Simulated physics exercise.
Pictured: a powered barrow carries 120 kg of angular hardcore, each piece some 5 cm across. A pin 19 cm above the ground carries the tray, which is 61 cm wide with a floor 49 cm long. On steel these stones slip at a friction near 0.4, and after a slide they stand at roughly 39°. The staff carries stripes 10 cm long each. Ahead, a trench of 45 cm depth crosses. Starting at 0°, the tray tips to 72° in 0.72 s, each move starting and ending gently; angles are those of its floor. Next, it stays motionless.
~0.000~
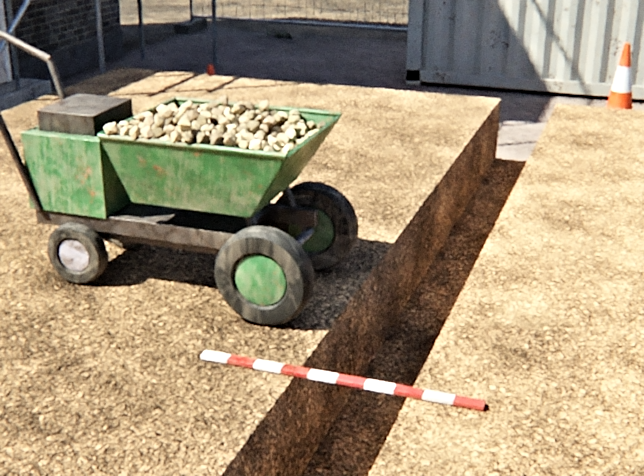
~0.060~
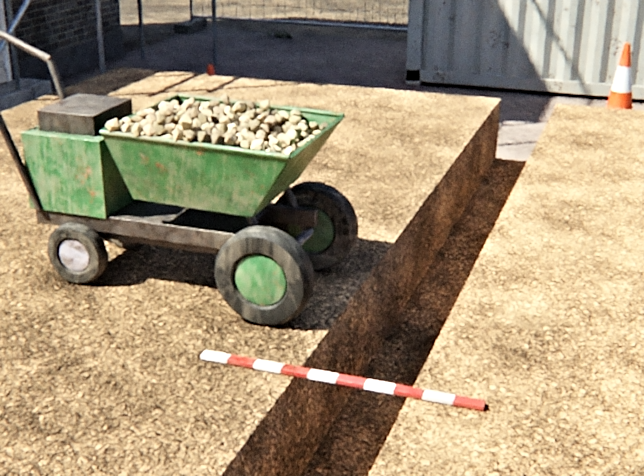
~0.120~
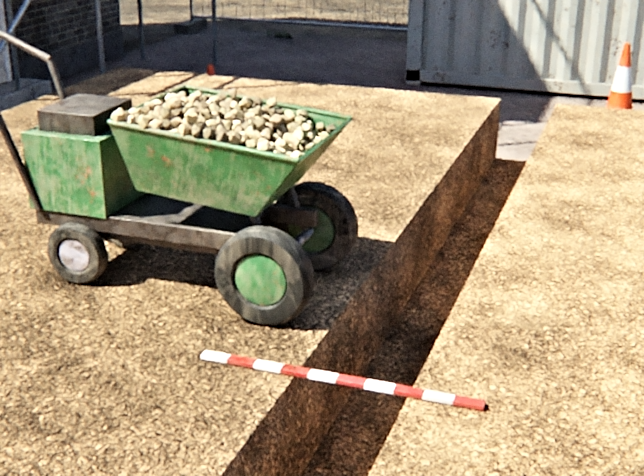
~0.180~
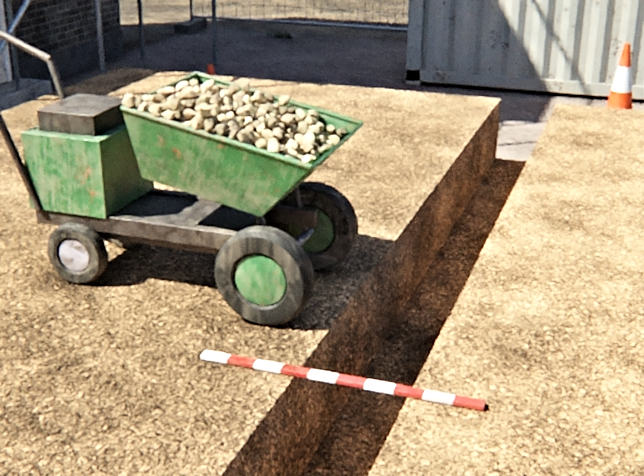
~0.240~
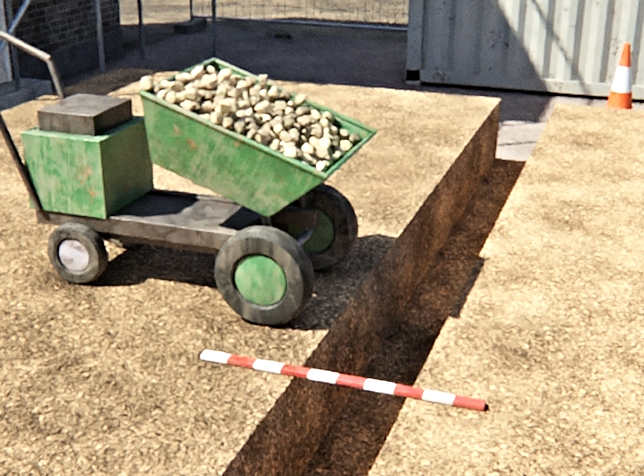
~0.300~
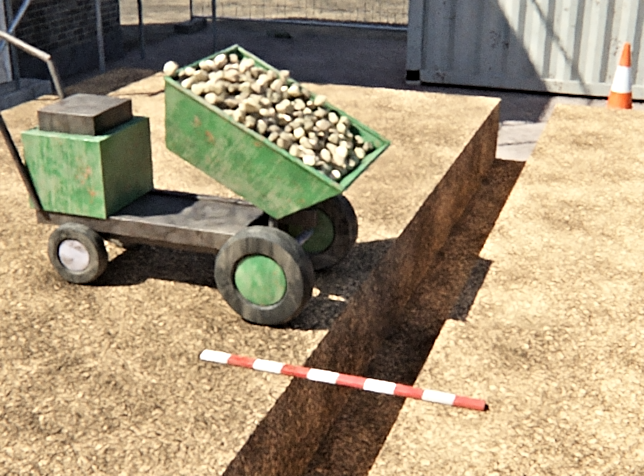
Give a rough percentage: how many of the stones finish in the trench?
37 %.
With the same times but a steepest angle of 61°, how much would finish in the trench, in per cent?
With that change, near 15 per cent.
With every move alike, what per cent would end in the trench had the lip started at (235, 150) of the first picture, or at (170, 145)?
First spot about 65, second spot about 60 per cent.
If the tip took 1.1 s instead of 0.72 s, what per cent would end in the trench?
My guess is near 45 percent.
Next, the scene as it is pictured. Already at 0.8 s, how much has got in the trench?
Close to 5 per cent has got there by then.
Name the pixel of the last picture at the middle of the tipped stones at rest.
The resting stones are centred at roughly (465, 316).
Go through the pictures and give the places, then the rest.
The tray is at 0°, its lip at (286, 156); the top of the load is at (231, 111), in the first picture.
The tray is at 1°, its lip at (290, 157); the top of the load is at (210, 108); the stones move at 0.3 m/s on average, in the second picture.
The tray is at 5°, its lip at (298, 161); the top of the load is at (193, 101); the stones move at 0.7 m/s on average, in the third picture.
Lip at (311, 167), floor tilted 11°, highest stones at (199, 89); the stones move at 1.0 m/s on average, in the fourth picture.
Lip at (327, 177), floor tilted 19°, highest stones at (209, 77); the stones move at 1.2 m/s on average, in the fifth picture.
Lip at (343, 191), floor tilted 27°, highest stones at (227, 68); the stones move at 1.3 m/s on average, in the sixth picture.
After 0.5 s the floor is at 61°; 100 % in the tray; the foremost stones are at (395, 227).
After 0.8 s the floor is at 72°; 66 % in the tray, 7 % in the trench, 26 % past the trench; the foremost stones are at (512, 344).
After 1.2 s the floor is at 72°; 36 % in the tray, 18 % in the trench, 46 % past the trench; the foremost stones are past the picture's edge.
After 3.1 s the floor is at 72°; 18 % in the tray, 37 % in the trench, 45 % past the trench; the foremost stones are past the picture's edge.
